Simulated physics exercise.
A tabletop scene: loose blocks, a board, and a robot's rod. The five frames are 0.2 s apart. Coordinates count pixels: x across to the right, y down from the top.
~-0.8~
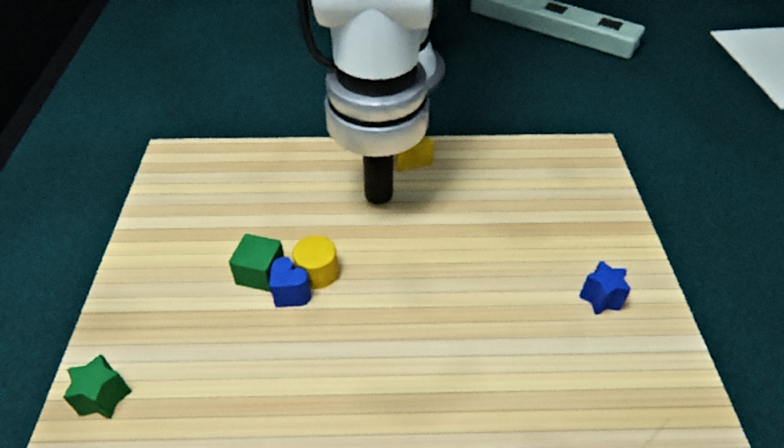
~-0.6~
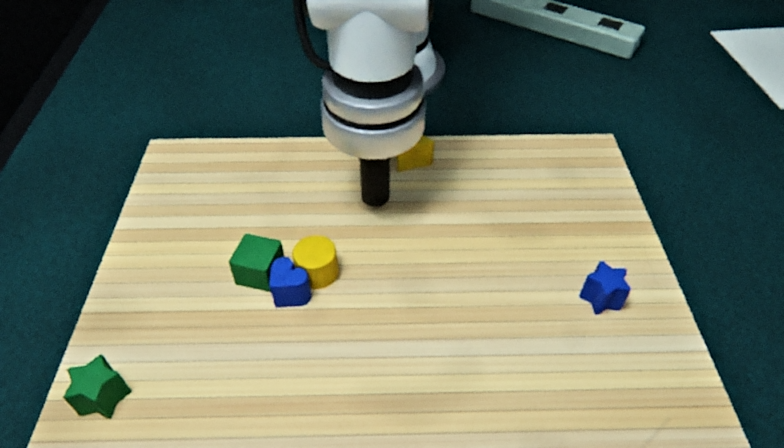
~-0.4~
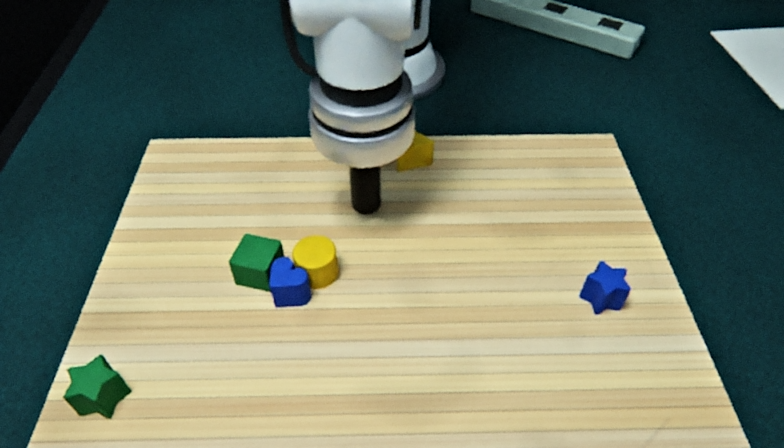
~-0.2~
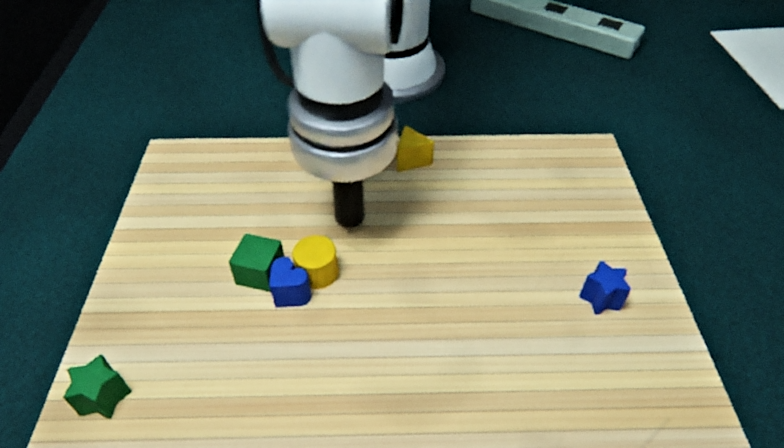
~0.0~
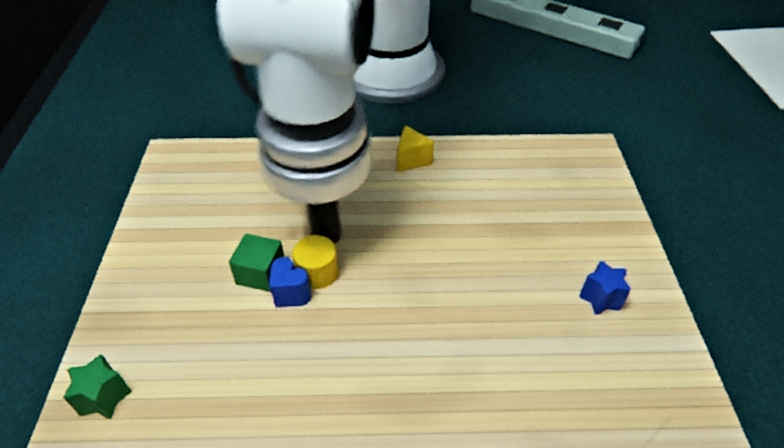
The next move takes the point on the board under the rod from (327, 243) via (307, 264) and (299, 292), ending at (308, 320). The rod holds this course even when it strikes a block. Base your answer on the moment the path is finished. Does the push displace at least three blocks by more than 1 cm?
Going by the path, no.
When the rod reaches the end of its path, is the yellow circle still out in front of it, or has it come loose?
At the end of the path, the rod is still pushing the yellow circle ahead of it.
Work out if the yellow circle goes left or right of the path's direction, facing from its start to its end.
It is pushed towards the left-hand side.
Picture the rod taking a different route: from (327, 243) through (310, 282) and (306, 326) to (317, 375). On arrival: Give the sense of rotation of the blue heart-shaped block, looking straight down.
The answer is clockwise.
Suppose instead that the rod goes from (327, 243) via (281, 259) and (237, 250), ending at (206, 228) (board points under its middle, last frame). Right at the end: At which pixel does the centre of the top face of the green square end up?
Around pixel (214, 264).
What follows on the original path. One third of the way, rod (305, 258); blue heart-shaped block (274, 287), turned 20° clockwise; yellow circle (309, 272).
Two thirds of the way, rod (298, 286); blue heart-shaped block (268, 297), turned 40° clockwise; yellow circle (315, 297).
At the end, rod (306, 313); green square unmoved; blue heart-shaped block (263, 309), turned 75° clockwise; yellow circle (333, 322).
